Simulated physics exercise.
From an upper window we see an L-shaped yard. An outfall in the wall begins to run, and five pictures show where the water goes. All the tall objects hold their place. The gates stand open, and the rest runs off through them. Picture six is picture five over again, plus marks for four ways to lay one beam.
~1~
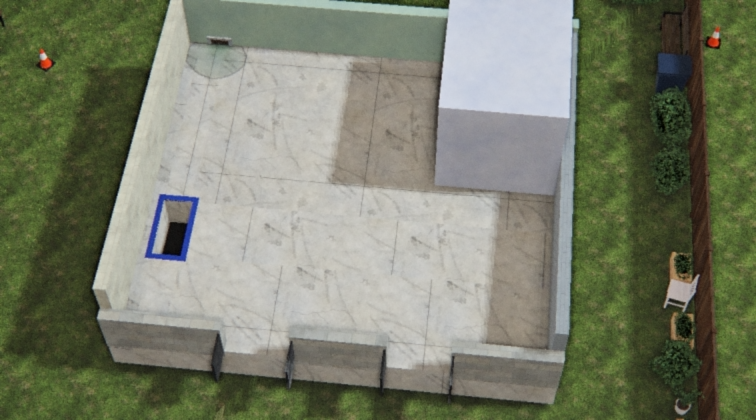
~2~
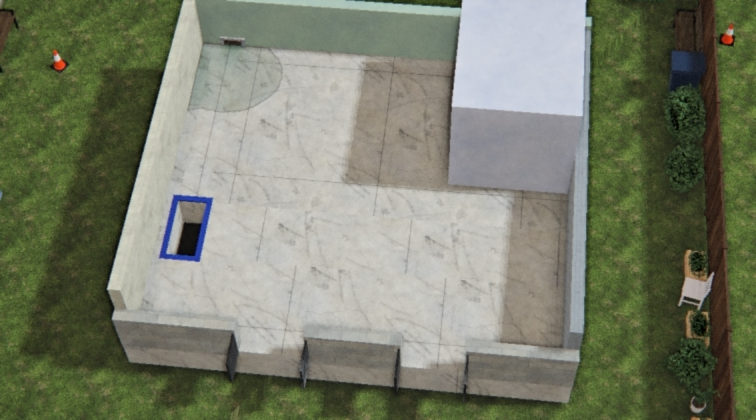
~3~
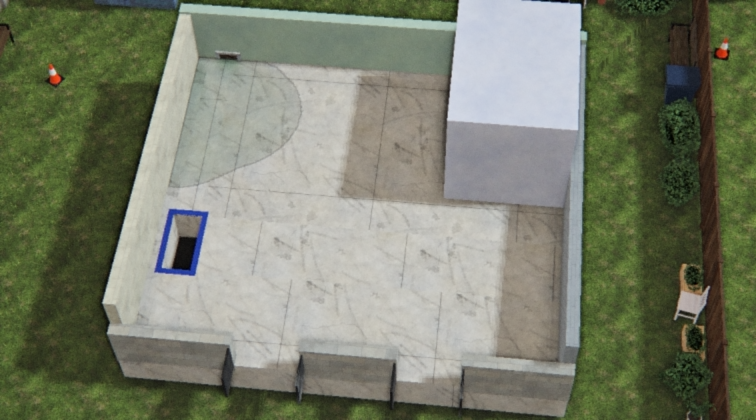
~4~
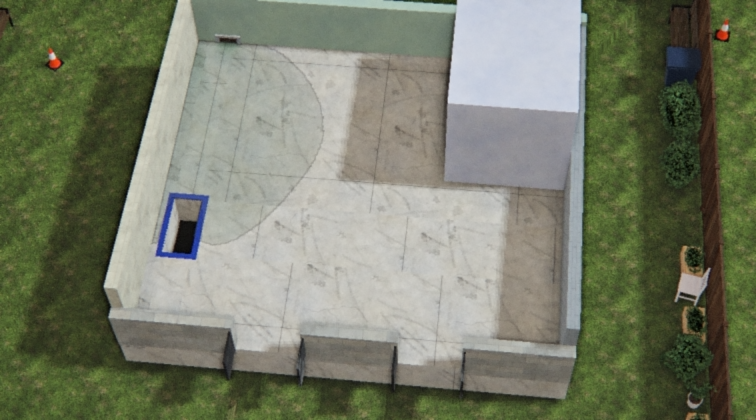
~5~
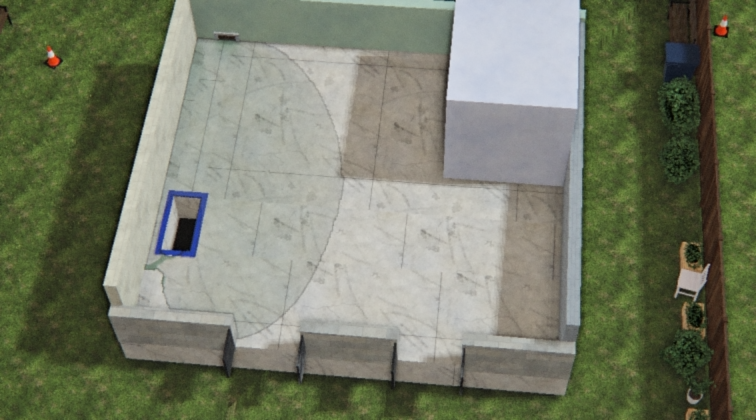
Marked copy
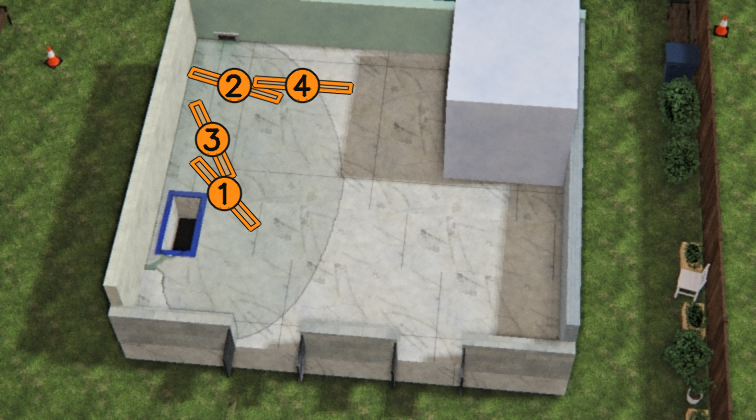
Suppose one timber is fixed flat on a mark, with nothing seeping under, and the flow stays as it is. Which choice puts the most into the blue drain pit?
Use position 4.
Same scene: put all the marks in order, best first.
4, 1, 3, 2.
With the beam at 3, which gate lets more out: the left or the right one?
The left gate.
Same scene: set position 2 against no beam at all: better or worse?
Worse.
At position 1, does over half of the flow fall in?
No, it does not.
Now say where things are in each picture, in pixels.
In the first frame, outfall at (220, 41); blue drain pit at (172, 227); open gate at (419, 359); open gate at (260, 344); 2 % of the ground under water, visible out to (203, 71); blue drain pit still dry.
In the second frame, 6 % of the ground under water, visible out to (247, 108); blue drain pit still dry.
In the third frame, 13 % of the ground under water, visible out to (192, 183); blue drain pit still dry.
In the fourth frame, 23 % of the ground under water, visible out to (213, 238); blue drain pit taking water.
In the fifth frame, 36 % of the ground under water, visible out to (284, 308); blue drain pit taking water.
In orange, 1 from (195, 160) to (254, 226); 2 from (191, 72) to (279, 98); 3 from (195, 103) to (229, 177); 4 from (255, 81) to (350, 88).
For position 1, about 29 % of the stream goes into the blue drain pit, about 68 % out by the gates.
For position 2, next to none of the stream goes into the blue drain pit, about 97 % out by the gates.
For position 3, about 23 % of the stream goes into the blue drain pit, about 74 % out by the gates.
For position 4, about 44 % of the stream goes into the blue drain pit, about 53 % out by the gates.
